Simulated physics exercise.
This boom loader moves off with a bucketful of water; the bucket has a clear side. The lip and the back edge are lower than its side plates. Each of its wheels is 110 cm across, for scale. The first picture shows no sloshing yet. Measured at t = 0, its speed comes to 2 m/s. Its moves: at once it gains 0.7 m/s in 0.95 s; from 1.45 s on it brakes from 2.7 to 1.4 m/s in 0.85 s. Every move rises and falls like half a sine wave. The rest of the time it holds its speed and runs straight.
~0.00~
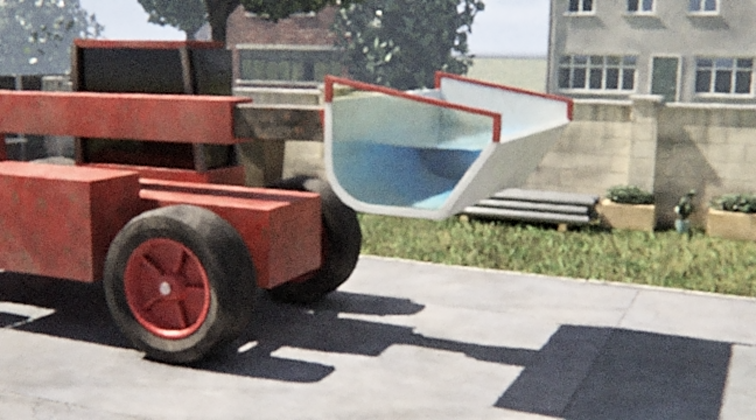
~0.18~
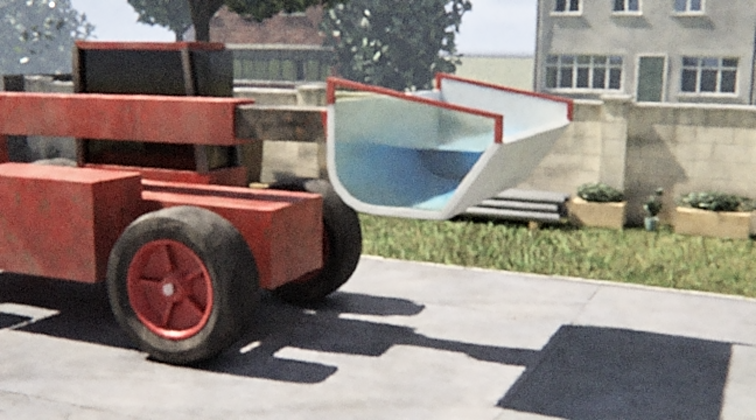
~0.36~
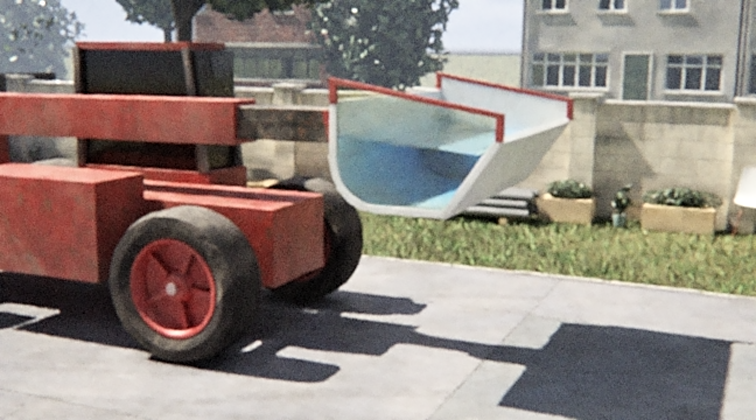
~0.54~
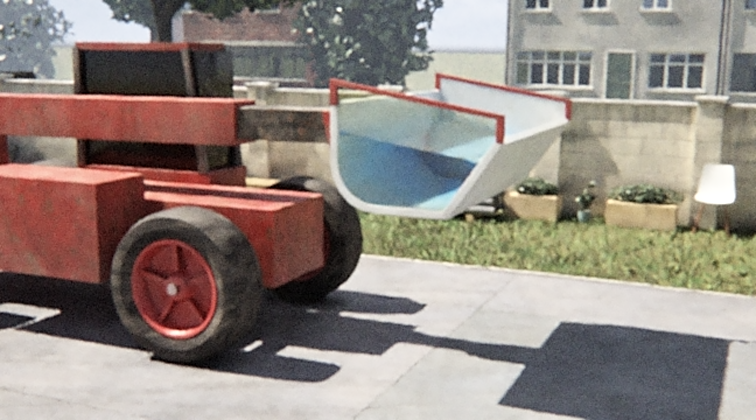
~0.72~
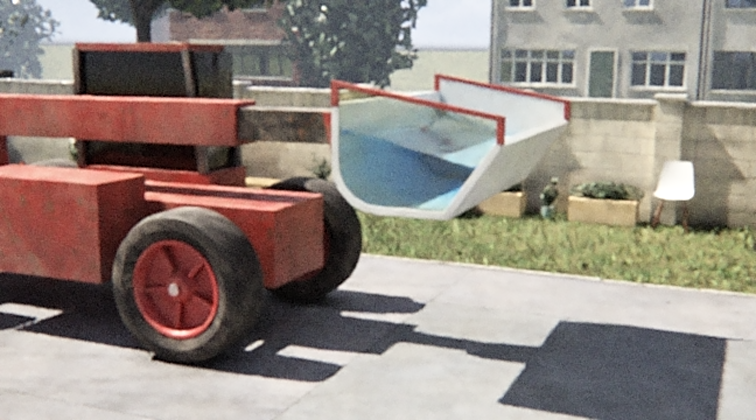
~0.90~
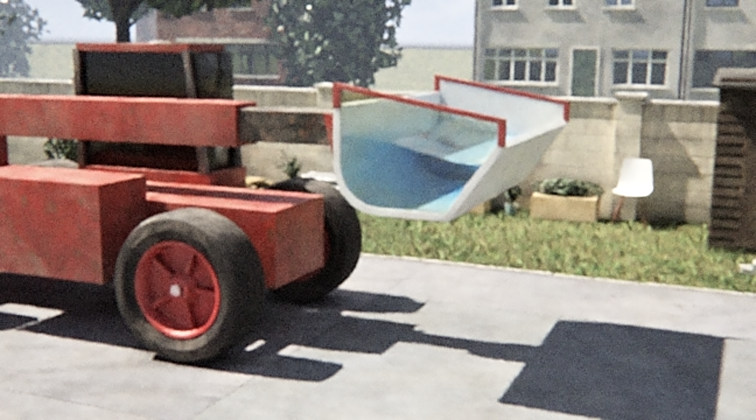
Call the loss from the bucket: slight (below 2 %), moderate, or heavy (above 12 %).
Moderate.
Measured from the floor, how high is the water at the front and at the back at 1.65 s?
Around 40 cm toward the front, with 32 cm behind.
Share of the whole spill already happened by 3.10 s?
About 70 per cent.
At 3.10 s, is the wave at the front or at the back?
Towards the aft end.
After 1.65 s the surface stands 32 cm at the back and 40 cm at the front; 1 per cent has gone, over the front.
After 2.40 s the surface stands 30 cm at the back and 40 cm at the front; 4 per cent has gone, over the front.
After 3.10 s the surface stands 41 cm at the back and 32 cm at the front; 4 per cent has gone, over the front.
After 5.18 s 7 per cent has gone, over the front, 44 of 634 litres.
